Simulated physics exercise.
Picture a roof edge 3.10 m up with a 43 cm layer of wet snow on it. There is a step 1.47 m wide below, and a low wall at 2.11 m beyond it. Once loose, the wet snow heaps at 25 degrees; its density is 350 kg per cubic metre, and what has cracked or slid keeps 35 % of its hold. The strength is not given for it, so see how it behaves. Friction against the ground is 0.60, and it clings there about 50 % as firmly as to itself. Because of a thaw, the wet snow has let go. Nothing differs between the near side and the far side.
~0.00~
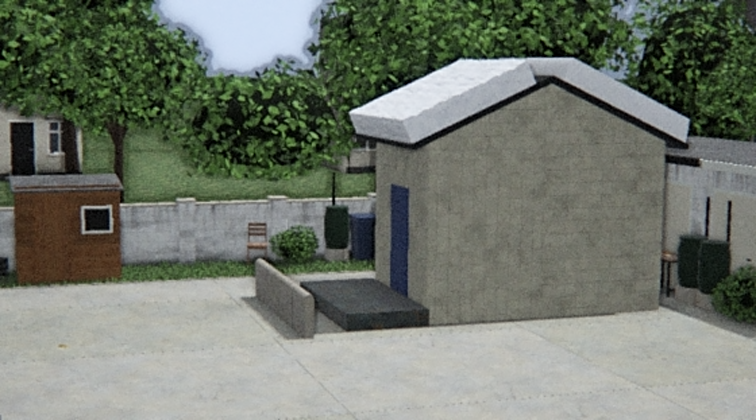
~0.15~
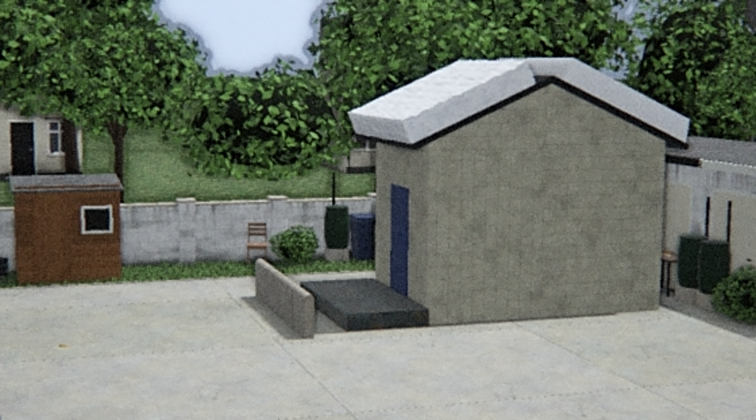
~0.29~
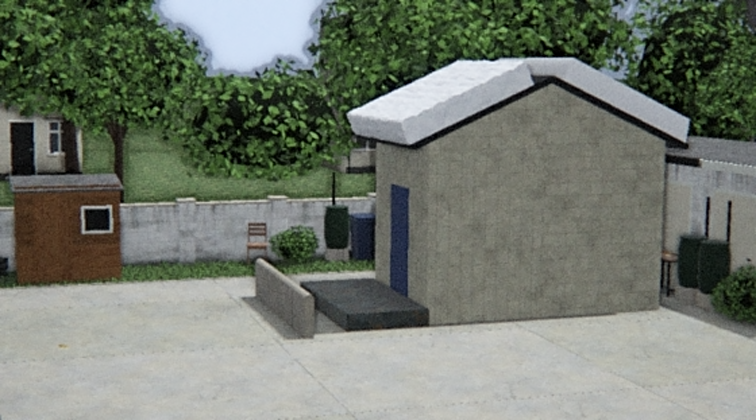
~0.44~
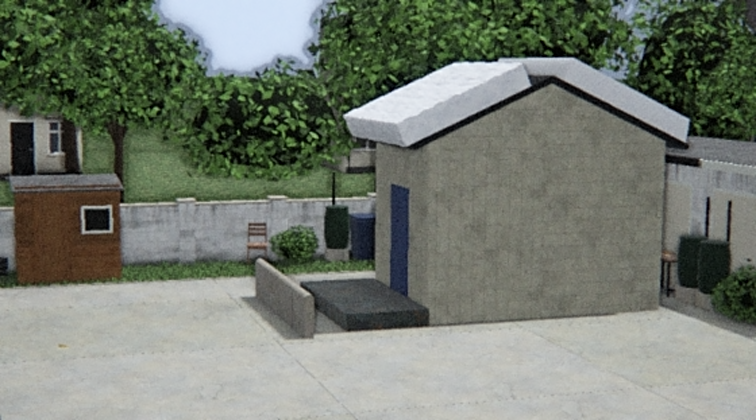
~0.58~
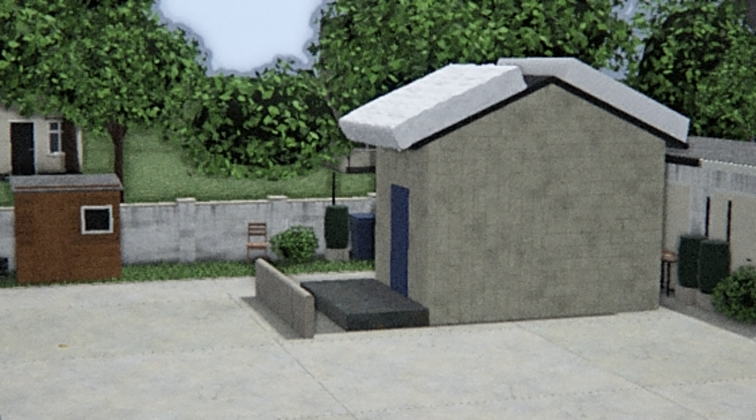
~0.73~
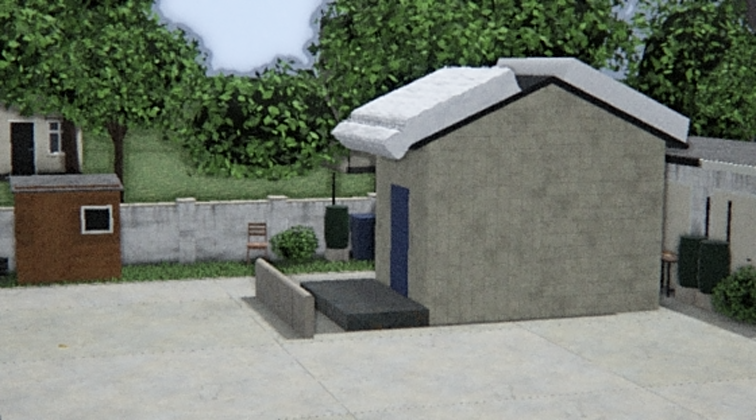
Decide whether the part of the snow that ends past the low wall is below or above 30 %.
My take is that it lands south of 30 percent.
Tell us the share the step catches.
Estimated share: About 35 %.
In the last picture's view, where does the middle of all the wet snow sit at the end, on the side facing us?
Close to (331, 309) in the last picture.
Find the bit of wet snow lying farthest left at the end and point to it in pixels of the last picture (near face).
It lies at around (160, 342) in the last picture.
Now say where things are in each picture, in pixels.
Foremost bit of the wet snow at (404, 120), 3 % of it past the eaves, in one piece, in the first frame.
Foremost bit of the wet snow at (404, 120), its middle shifted 1.3 cm, 3 % of it past the eaves, in one piece, in the second frame.
Foremost bit of the wet snow at (402, 121), its middle shifted 5.2 cm, 5 % of it past the eaves, in one piece, in the third frame.
Foremost bit of the wet snow at (398, 123), its middle shifted 12 cm, 7 % of it past the eaves, in one piece, in the fourth frame.
Foremost bit of the wet snow at (392, 132), its middle shifted 21 cm, 11 % of it past the eaves, in one piece, in the fifth frame.
Foremost bit of the wet snow at (385, 144), its middle shifted 34 cm, 16 % of it past the eaves, cracking, in the sixth frame.
After 1.14 s, 84 % is still on the roof and 0 % is past the low wall.
After 1.63 s, 55 % is still on the roof and 0 % is past the low wall.
After 2.11 s, 14 % is still on the roof and 0 % is past the low wall.
After 2.60 s, none is still on the roof and 11 % is past the low wall.
After 3.60 s, none is still on the roof and 14 % is past the low wall.
